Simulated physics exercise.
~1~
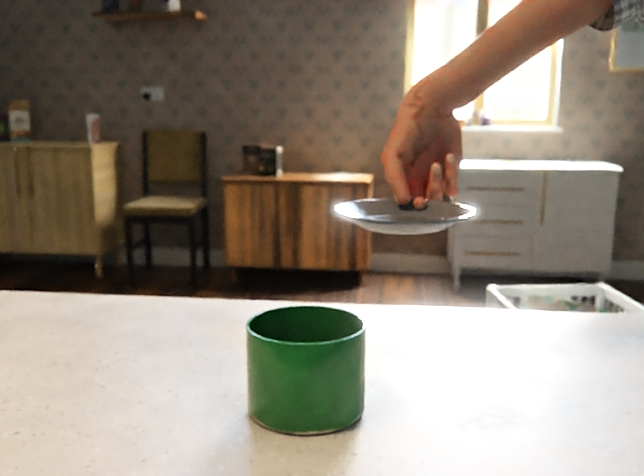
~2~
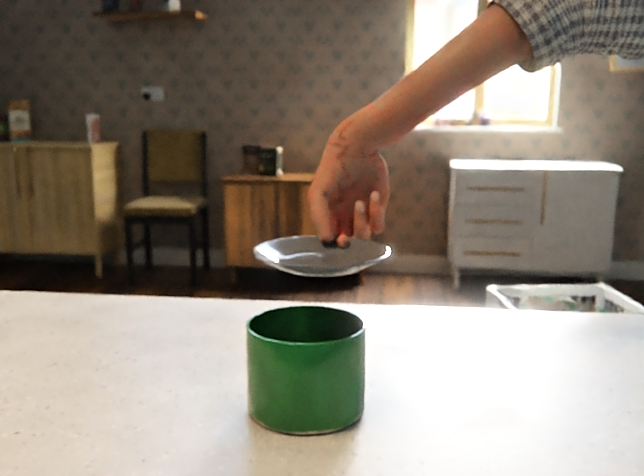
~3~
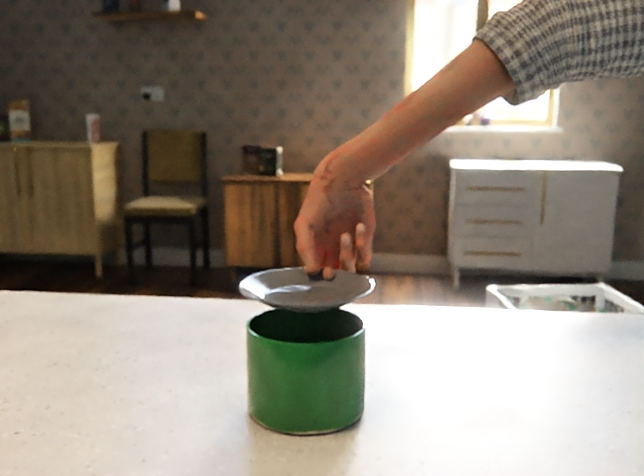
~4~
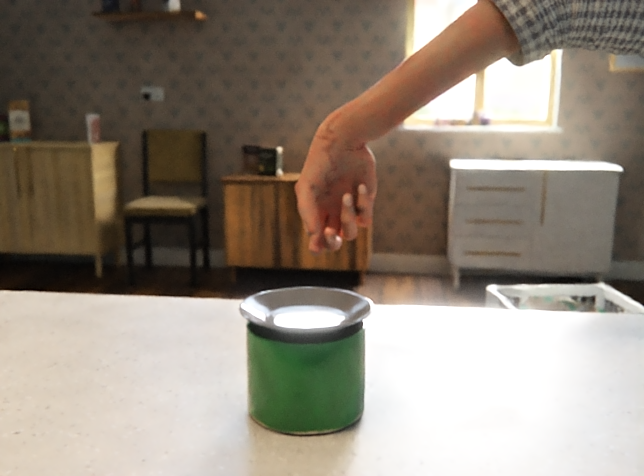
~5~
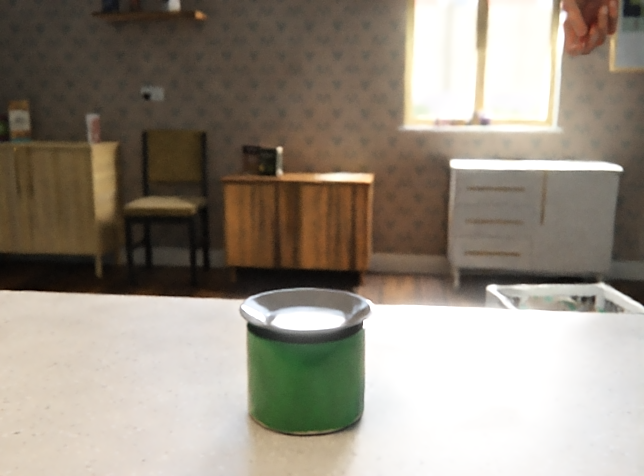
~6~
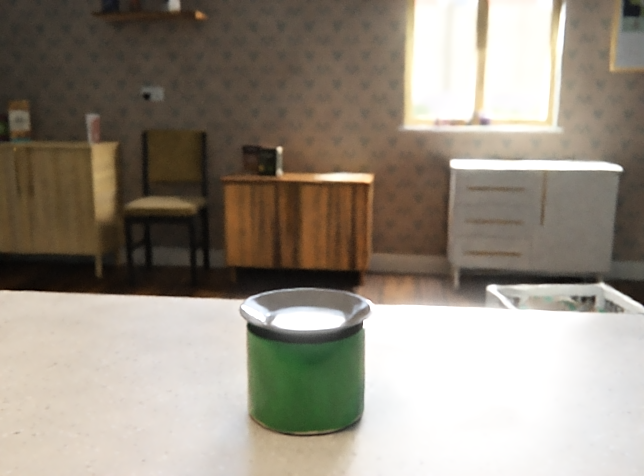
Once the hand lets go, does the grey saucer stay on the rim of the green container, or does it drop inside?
The grey saucer stays on the rim, covering the green container like a lid after the hand has gone.
The video shows a hand carrying a grey saucer left and down over an open green container on a pale table, then letting go and drawing away to the right, leaving the saucer resting on the rim like a lid.
